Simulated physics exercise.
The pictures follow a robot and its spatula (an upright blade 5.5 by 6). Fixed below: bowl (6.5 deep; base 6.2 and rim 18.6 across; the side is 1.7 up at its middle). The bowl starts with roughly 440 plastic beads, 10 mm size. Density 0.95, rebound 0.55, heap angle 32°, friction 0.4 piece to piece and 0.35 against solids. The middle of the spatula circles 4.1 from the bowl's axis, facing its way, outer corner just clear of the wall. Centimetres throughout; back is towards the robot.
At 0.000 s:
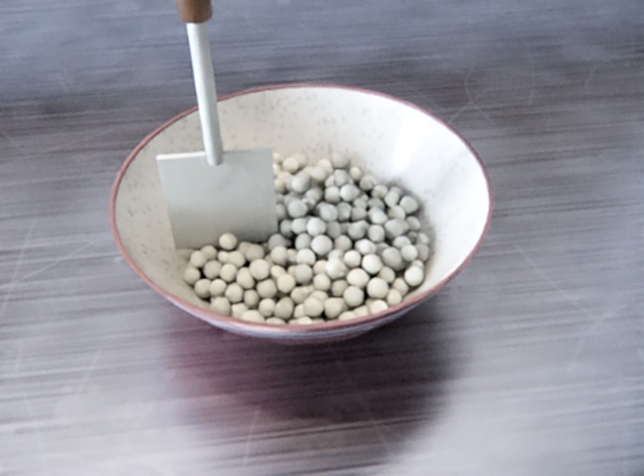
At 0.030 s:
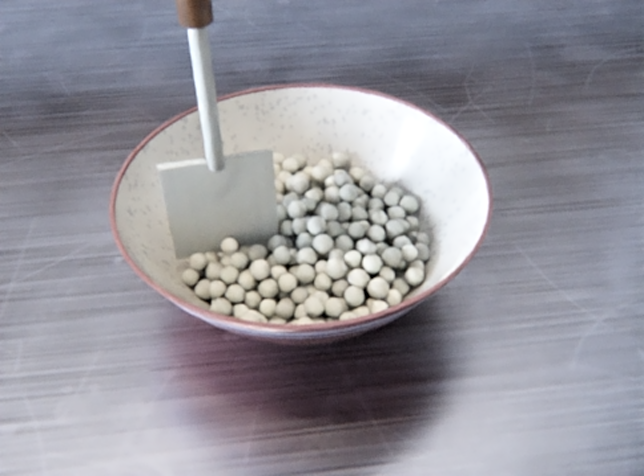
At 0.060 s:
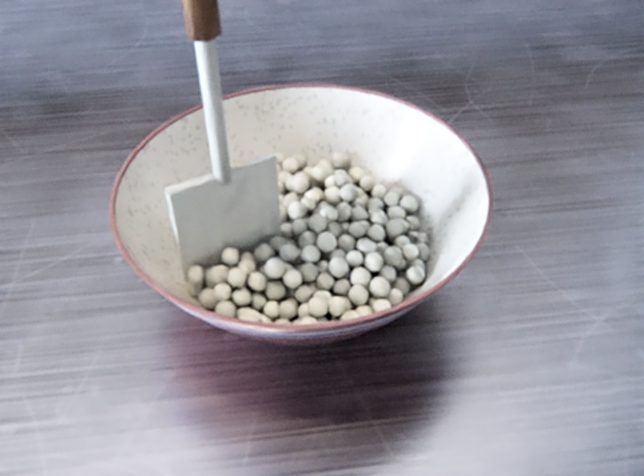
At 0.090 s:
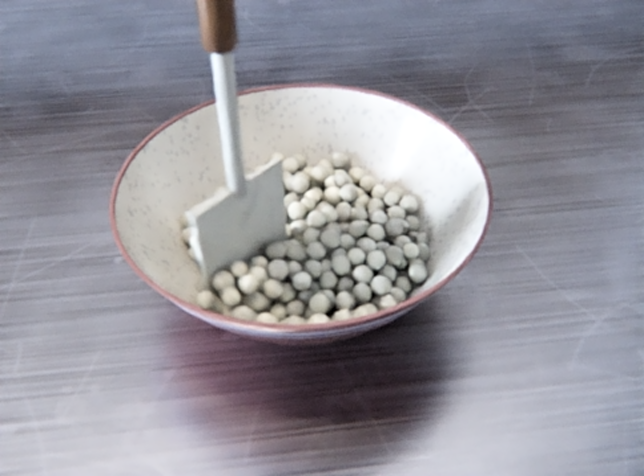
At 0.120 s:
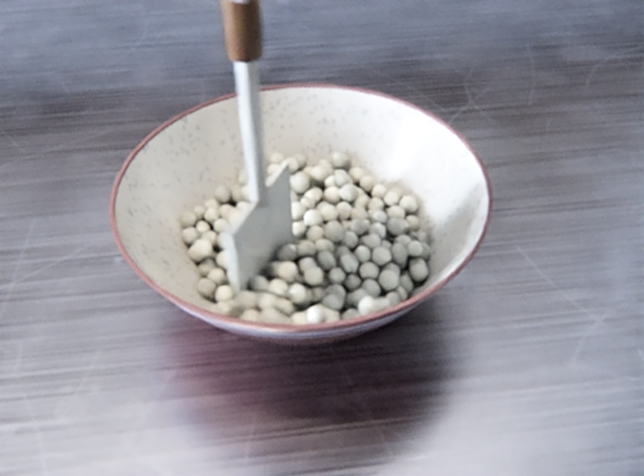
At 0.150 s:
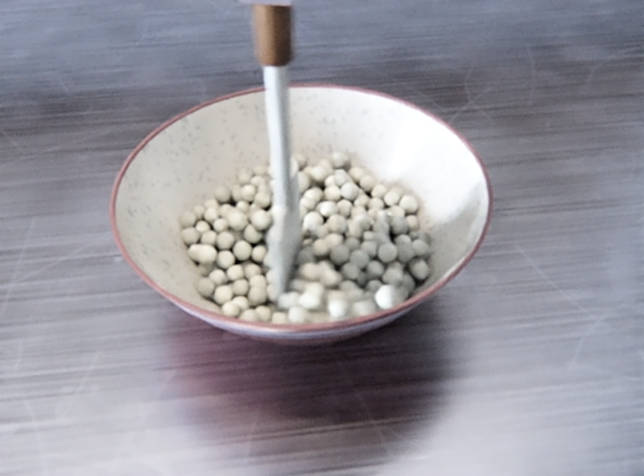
A speckled bowl of pale beads on a streaked surface, with an upright spatula sweeping through them from left towards centre, turning edge-on.
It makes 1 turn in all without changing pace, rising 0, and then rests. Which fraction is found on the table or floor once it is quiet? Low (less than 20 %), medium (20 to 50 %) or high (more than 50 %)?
A low share, less than 20 %, ends on the table or floor.
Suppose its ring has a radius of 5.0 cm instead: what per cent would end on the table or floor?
Then about 0 per cent.
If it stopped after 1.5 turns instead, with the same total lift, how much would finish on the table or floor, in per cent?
Then about 10 per cent.
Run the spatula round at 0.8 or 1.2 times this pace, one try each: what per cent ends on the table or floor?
Some 0 and 15 per cent.
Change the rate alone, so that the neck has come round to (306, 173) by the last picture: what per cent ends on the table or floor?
About 10 per cent.
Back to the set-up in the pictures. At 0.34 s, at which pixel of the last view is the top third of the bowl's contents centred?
Near (378, 183).
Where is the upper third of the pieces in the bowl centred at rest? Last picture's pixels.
At about (250, 271).
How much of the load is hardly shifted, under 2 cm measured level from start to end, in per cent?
Roughly 35 per cent.
After 0.34 s, 184° round, highest piece 8 above the table; 430 in the bowl, 1 on the table or floor, 6 in flight or on the tool.
After 0.53 s, 294° round, highest piece 8 above the table; 416 in the bowl, 14 on the table or floor, 7 in flight or on the tool.
After 0.82 s, 0° round, highest piece 6 above the table; 409 in the bowl, 28 on the table or floor.
After 1.52 s, 0° round, highest piece 6 above the table; 409 in the bowl, 28 on the table or floor.
At rest, 409 in the bowl, 28 on the table or floor. That is 6 % on the table or floor.
